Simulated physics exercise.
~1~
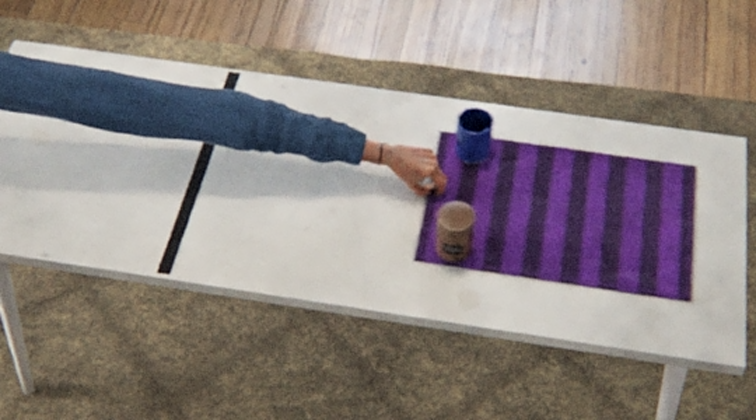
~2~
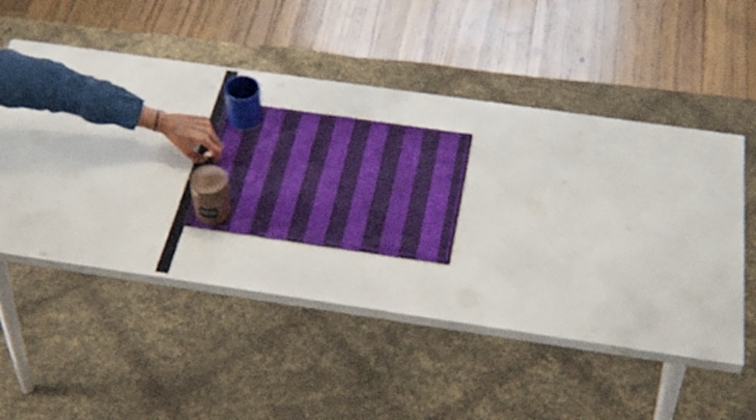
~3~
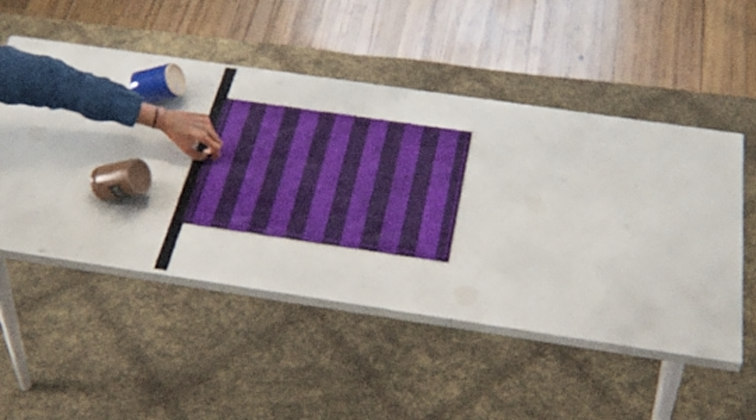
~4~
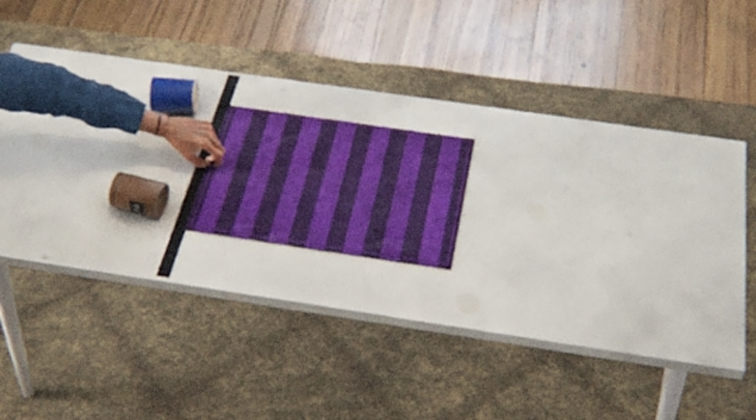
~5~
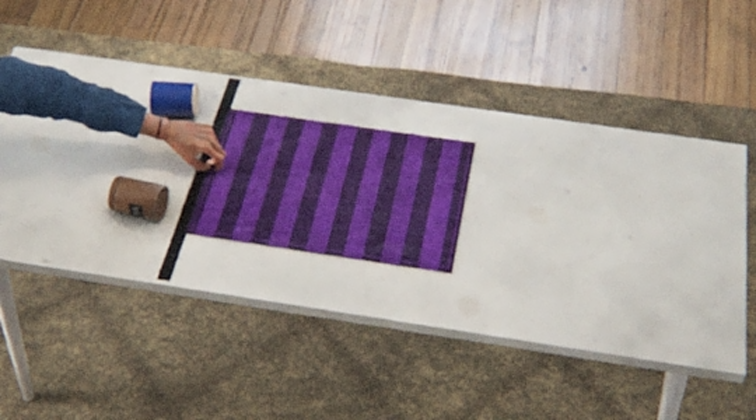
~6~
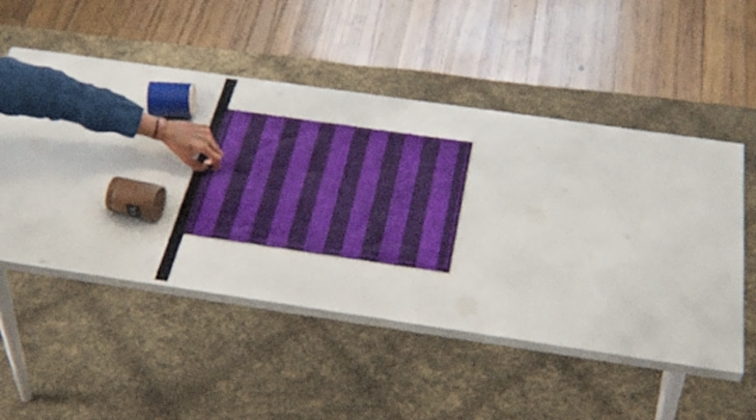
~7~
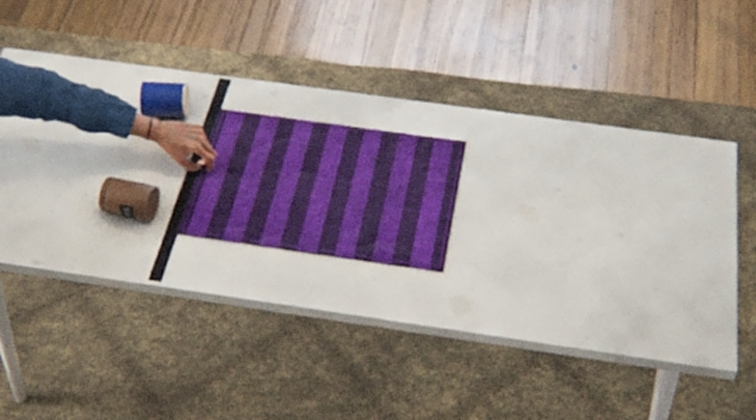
A white table stands on a brown rug beside a wooden floor, seen from above at a slant through a slightly swaying view. A purple and black striped cloth lies toward the right, with a blue mug and a brown jar upright near its left edge, and a dark strip of tape crosses the table further left. A blue-sleeved arm reaches in from the left and pulls the cloth leftward until its edge meets the tape. Both objects leave the cloth, tip over beyond the tape and shift back slightly rightward. They end lying on their sides left of the tape, the hand still at the cloth's edge.
